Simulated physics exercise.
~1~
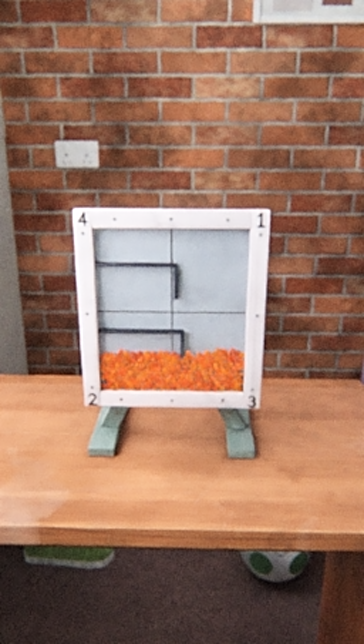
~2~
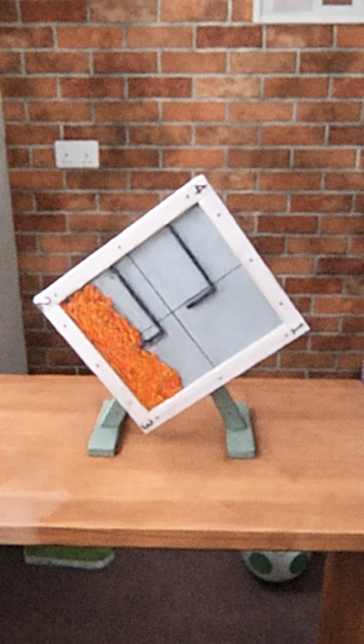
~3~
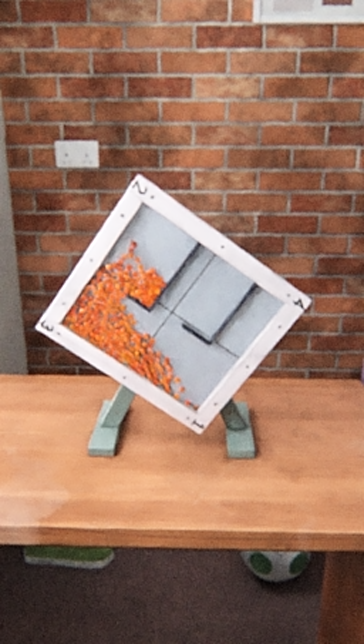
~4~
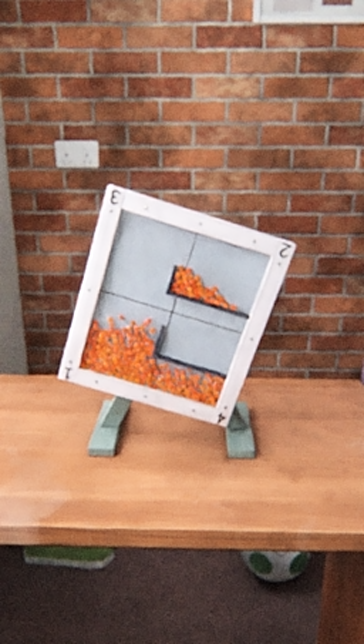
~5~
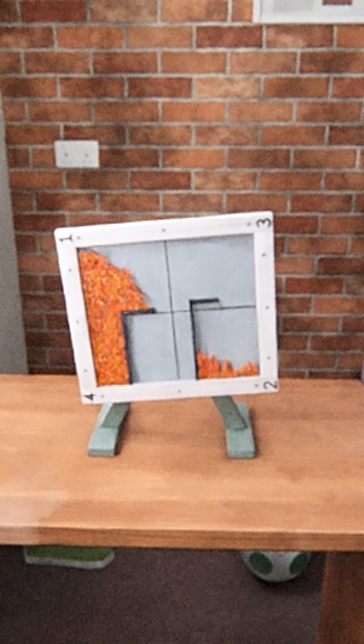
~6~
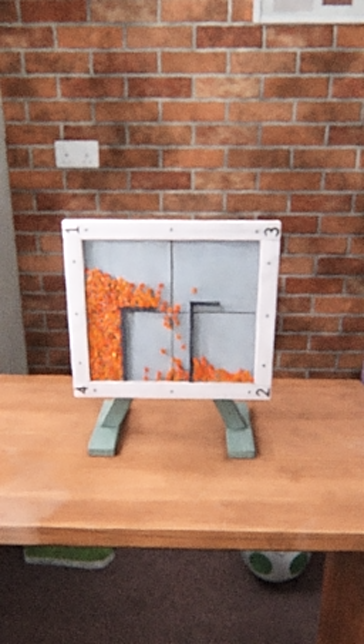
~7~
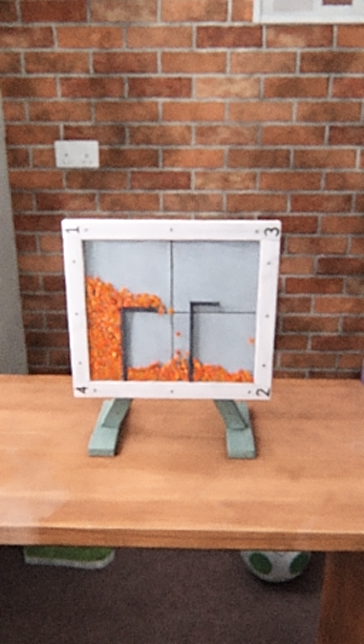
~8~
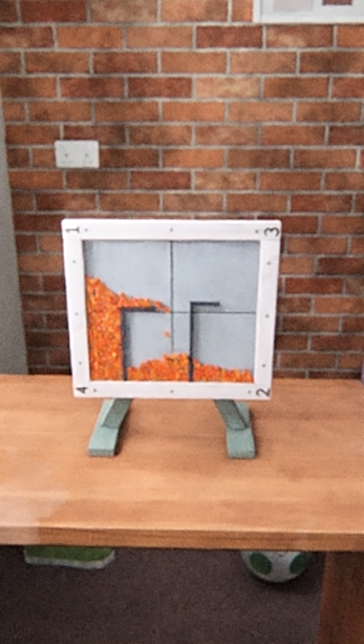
We see a white-framed square case of orange beads turn counterclockwise on its stand before a brick wall, the beads sliding over dark inner walls, until it stops on its side with beads heaped highest at left, some having spilled into the middle, and none at upper right.
